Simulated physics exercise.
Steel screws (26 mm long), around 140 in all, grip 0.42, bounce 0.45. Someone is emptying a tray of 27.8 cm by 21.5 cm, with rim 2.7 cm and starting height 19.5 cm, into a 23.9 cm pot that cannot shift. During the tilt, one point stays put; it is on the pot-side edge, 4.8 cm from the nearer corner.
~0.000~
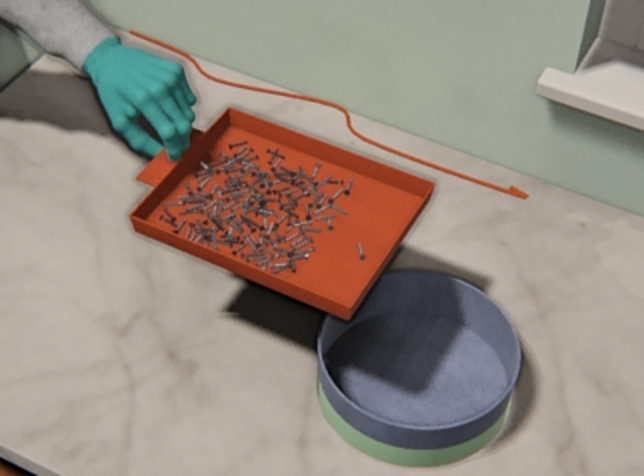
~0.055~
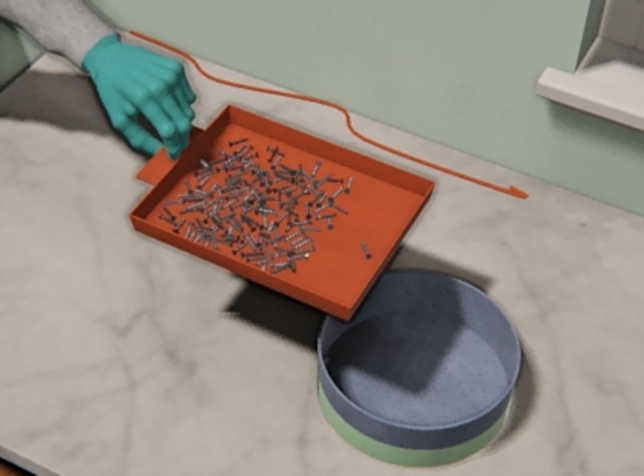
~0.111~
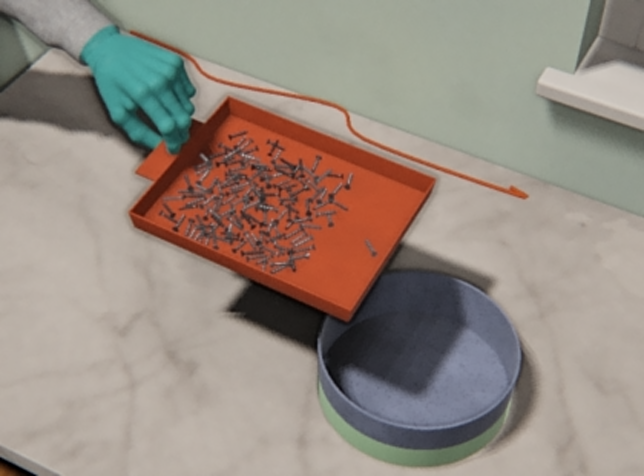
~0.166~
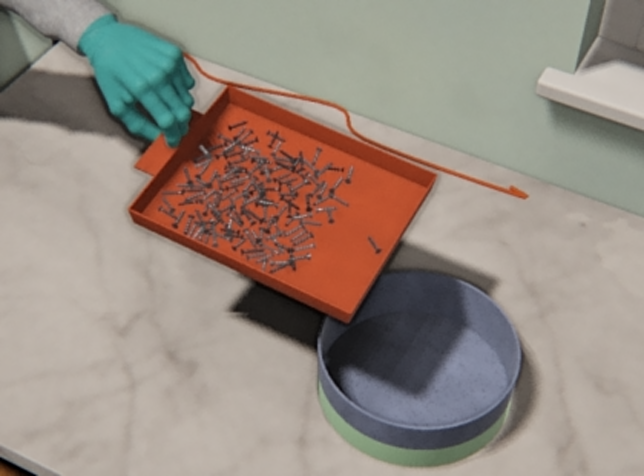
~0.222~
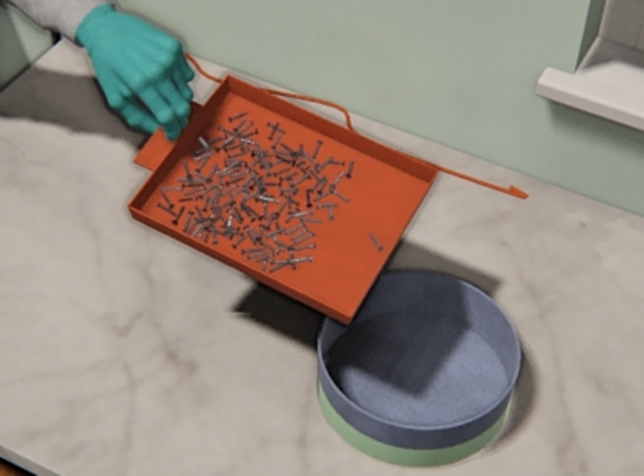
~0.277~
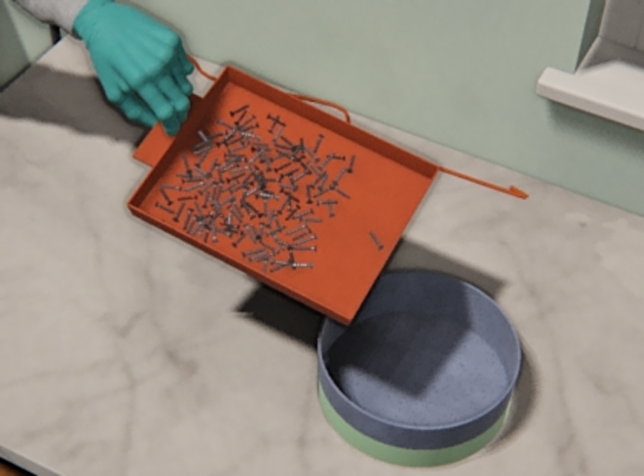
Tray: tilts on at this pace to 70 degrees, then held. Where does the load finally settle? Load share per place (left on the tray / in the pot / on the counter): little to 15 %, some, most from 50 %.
Tray: Most; pot: Little; counter: Some.
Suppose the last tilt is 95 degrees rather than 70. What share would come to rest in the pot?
30 %.
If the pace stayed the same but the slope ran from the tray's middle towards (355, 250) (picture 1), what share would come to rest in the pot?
Estimate: Some 35 per cent.
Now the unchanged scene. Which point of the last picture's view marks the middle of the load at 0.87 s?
Estimated centre of load: Around (302, 286).
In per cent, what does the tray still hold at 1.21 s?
Estimate: About 80 percent.
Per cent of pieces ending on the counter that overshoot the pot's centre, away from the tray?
Share: Close to 20 %.
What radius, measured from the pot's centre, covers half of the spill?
18 cm.
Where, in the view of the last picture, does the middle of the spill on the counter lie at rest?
The spill is centred close to (315, 467).
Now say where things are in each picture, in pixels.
The first picture shows tray tilt 0 degrees, front corners at (133, 215) and (349, 304); middle of the pieces at (252, 210); pot at (419, 345).
The second picture shows tray tilt 1 degrees, front corners at (133, 214) and (349, 305); middle of the pieces at (252, 209).
The third picture shows tray tilt 4 degrees, front corners at (133, 211) and (349, 307), lowest corner right front; middle of the pieces at (252, 205).
The fourth picture shows tray tilt 8 degrees, front corners at (132, 208) and (349, 310), lowest corner right front; middle of the pieces at (251, 201).
The fifth picture shows tray tilt 12 degrees, front corners at (132, 205) and (349, 312), lowest corner right front; middle of the pieces at (251, 196).
The sixth picture shows tray tilt 16 degrees, front corners at (131, 203) and (349, 315), lowest corner right front; middle of the pieces at (252, 192); pot at (419, 345). Its pace works out near 75 degrees a second.
Then, at 0.63 s, tilt 42 degrees; the tray holds 100 %, the pot 0 %.
Then, at 0.87 s, tilt 60 degrees; the tray holds 100 %, the pot 0 %.
After 1.21 s, tilt 70 degrees; the tray holds 80 %, the pot 5 %.
At rest (2.4 s), tray 70 %, pot 5 %, counter 20 %.
